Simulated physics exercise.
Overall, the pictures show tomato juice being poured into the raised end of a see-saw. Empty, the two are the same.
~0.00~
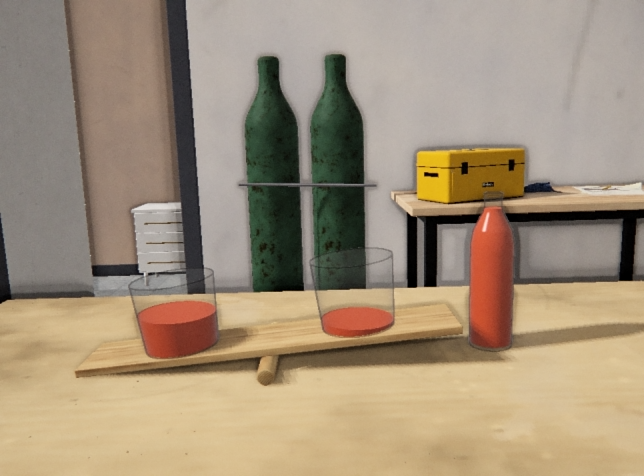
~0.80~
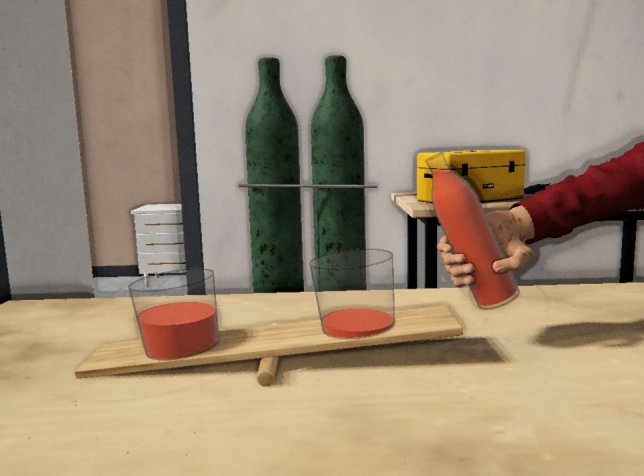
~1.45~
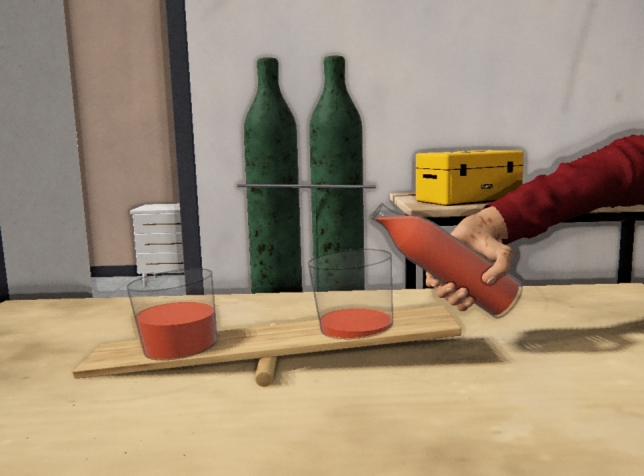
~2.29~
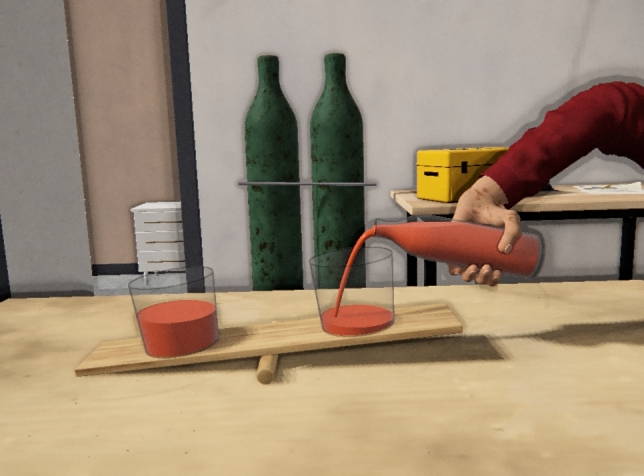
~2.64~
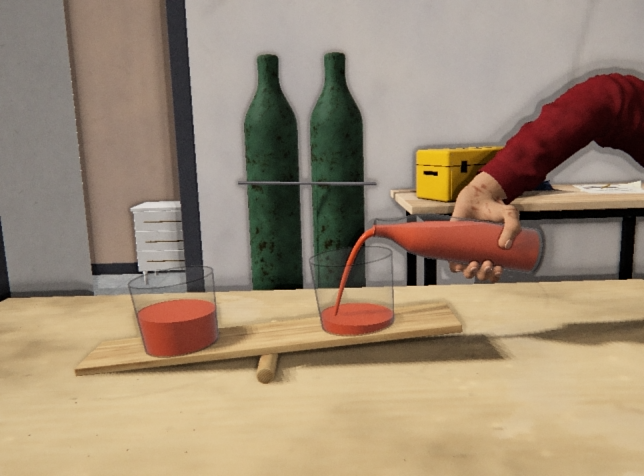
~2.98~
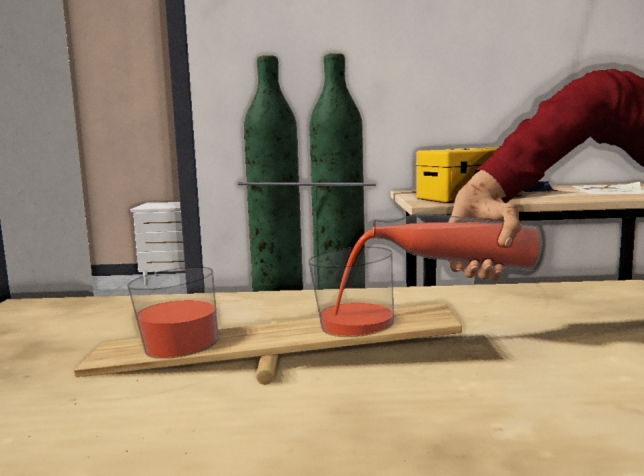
In the video, a hand lifts a bottle of red liquid, tilts it, and pours a thin stream into the right container on the raised end of a wooden see-saw, while the board and left container stay still.
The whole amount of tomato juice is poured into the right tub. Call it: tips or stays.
Tips.
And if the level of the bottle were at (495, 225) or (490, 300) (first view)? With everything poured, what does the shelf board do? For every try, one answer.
As listed: Swings across, keeps its lean.
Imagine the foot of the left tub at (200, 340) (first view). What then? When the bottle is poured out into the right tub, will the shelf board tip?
Tilts over.
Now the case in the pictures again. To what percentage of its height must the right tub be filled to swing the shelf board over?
45 %, as I reckon it.
After 8.0 s, the right tub is about a third full; the shelf board leans as before.
After 12.0 s, the right tub is about half full; the shelf board has swung over, and that end is down.
After 15.2 s, the right tub is about two thirds full; the shelf board has swung over, and that end is down.
